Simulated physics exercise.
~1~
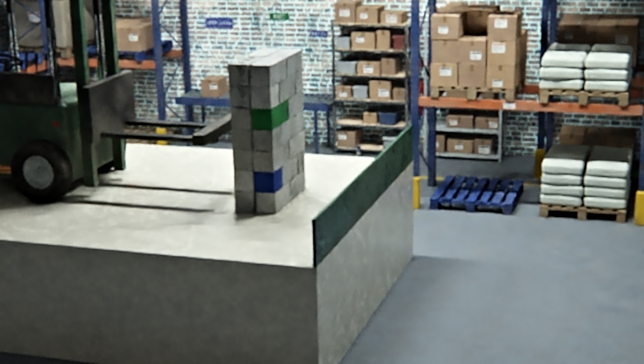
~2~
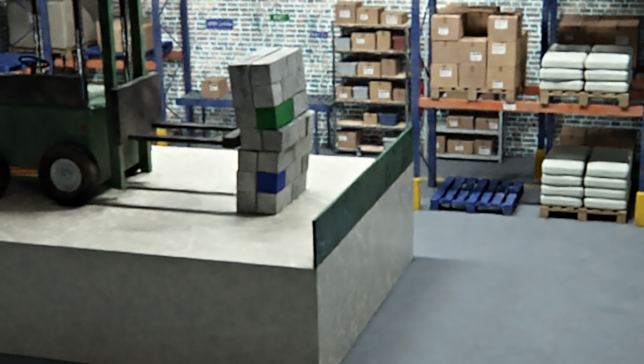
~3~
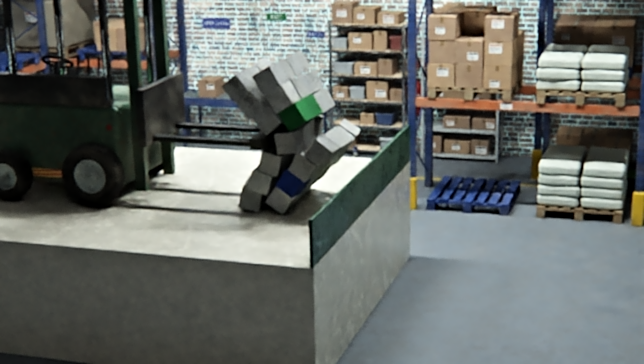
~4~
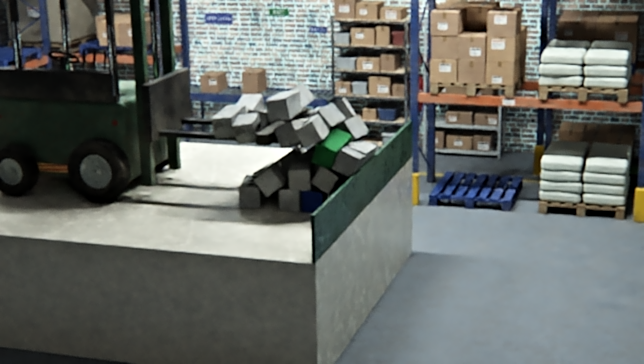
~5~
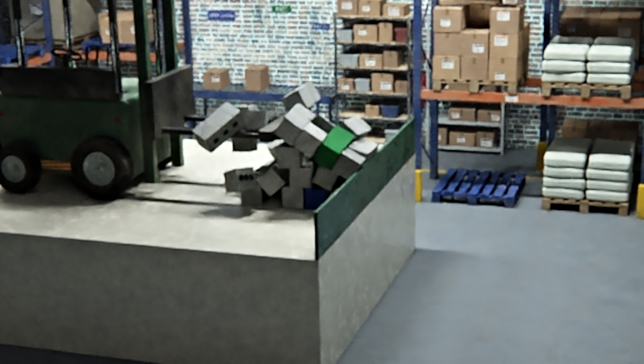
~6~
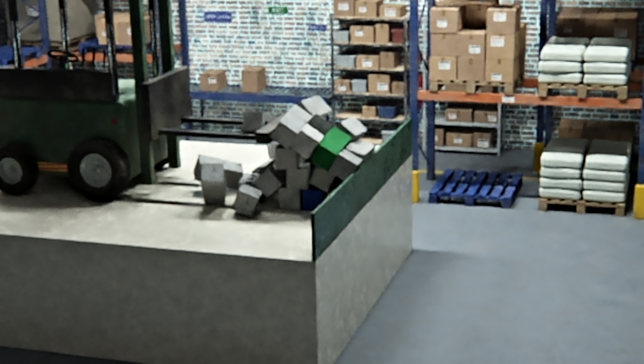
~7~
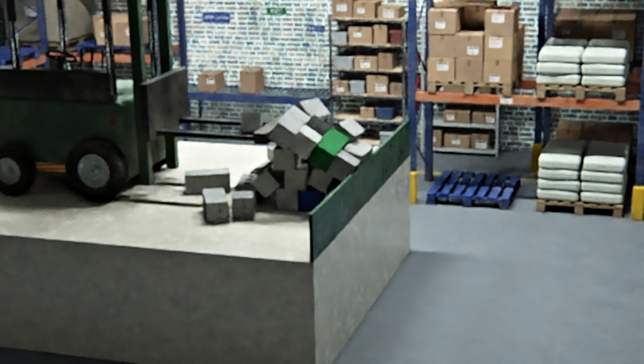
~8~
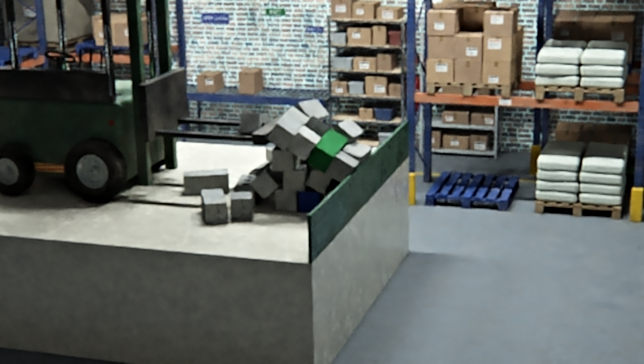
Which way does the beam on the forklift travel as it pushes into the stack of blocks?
The beam travels to the right, toward the low board along the platform's edge.
In the video, a dark green forklift on a raised platform in a warehouse pushes a level beam into a tall stack of gray blocks, one green and one blue. The stack buckles and collapses into a heap against the low edge board, with a few blocks tumbling toward the forklift.
